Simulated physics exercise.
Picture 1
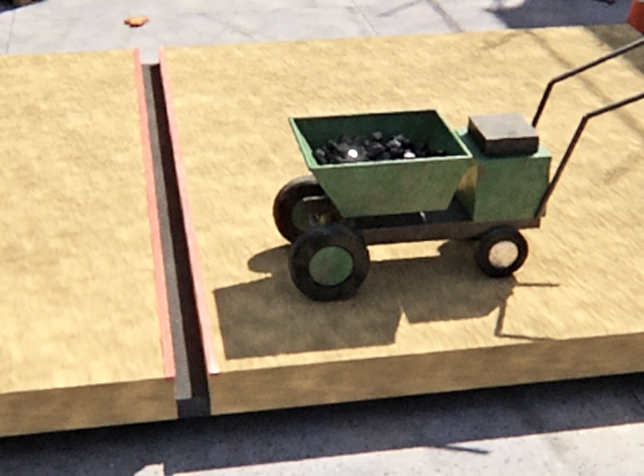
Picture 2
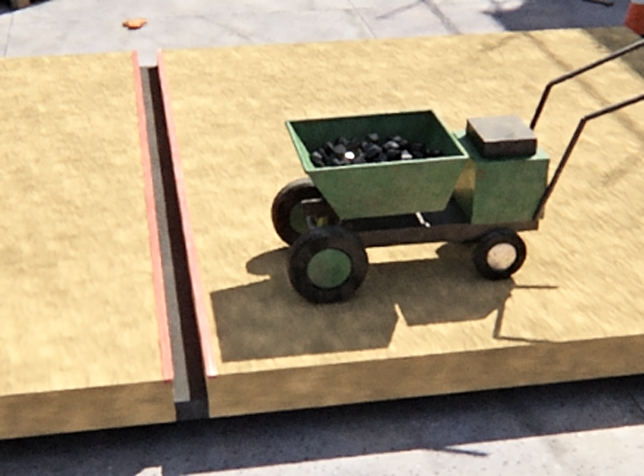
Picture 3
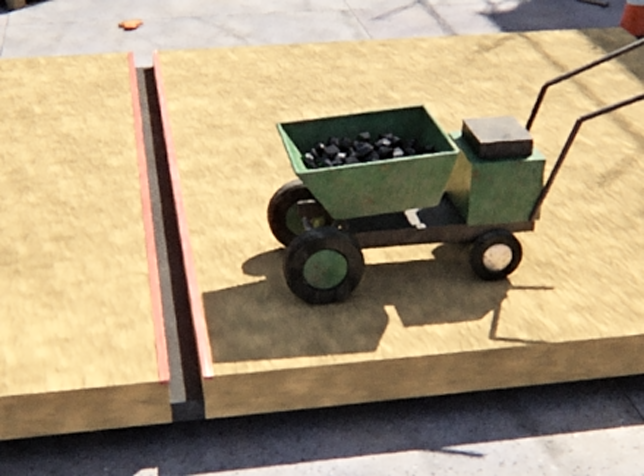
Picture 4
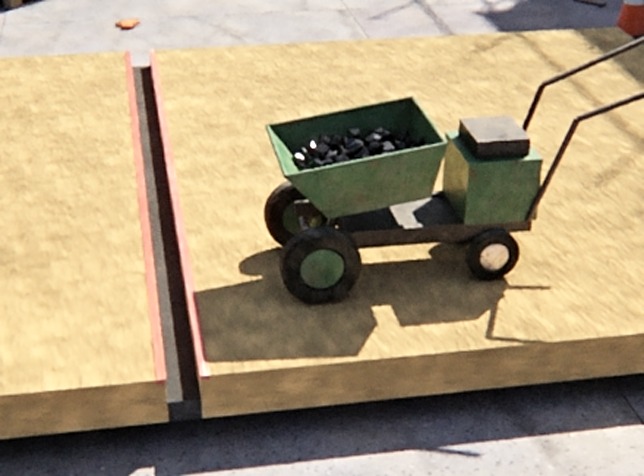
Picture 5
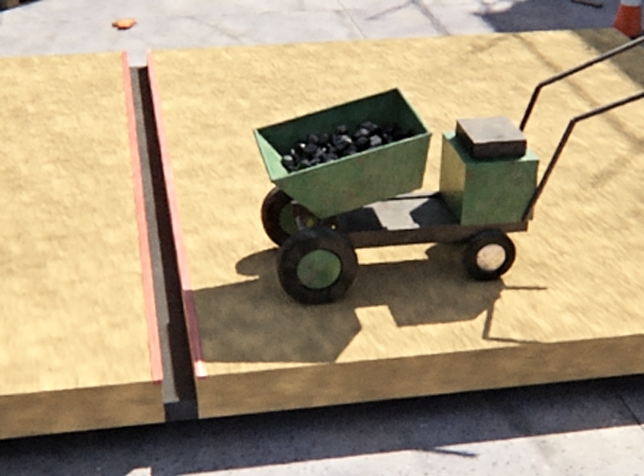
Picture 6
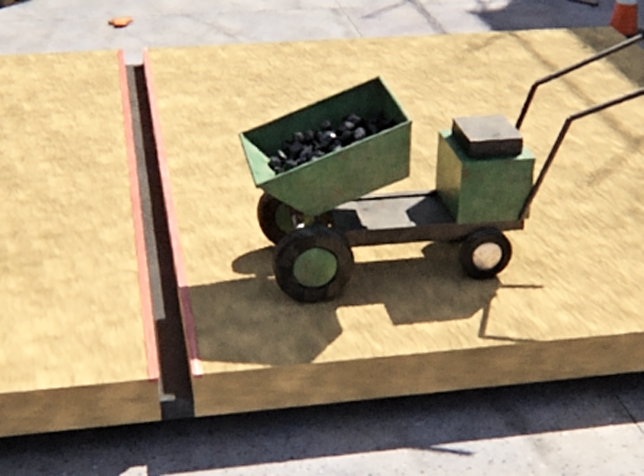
Beside a narrow trench edged with boards, a green barrow's coal-filled skip tilts steadily to the left.
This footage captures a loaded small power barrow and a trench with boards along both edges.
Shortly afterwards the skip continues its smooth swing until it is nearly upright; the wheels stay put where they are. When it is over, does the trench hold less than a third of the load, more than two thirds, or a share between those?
It holds a share between those, from one third to two thirds.
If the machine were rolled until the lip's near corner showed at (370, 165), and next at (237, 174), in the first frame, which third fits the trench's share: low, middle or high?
First: Under a third; second: Less than a third.
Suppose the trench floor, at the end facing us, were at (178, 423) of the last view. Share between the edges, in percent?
Something like 70 %.
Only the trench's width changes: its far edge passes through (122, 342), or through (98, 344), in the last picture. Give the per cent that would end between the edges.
You'd get 80 % in the first case and 90 % in the second.
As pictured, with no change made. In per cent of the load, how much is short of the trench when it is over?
25 per cent.
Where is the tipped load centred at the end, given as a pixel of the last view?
Near pixel (166, 279).
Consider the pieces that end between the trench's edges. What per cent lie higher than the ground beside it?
My figure is near 40 per cent.
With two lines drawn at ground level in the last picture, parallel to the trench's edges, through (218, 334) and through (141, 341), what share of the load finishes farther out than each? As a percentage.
100 and 20 in a hundred.
Soon, skip tipped steeply; all in the skip.
A while on, skip tipped right over; nearly all in the skip; a stray few short of the trench; a stray few in or heaped over the trench; a stray few falling.
Towards the end, skip tipped right over; about a quarter in the skip; a small part short of the trench; about half in or heaped over the trench; a small part beyond it.
Finally, skip tipped right over; about a quarter short of the trench; about half in or heaped over the trench; about a quarter beyond it.
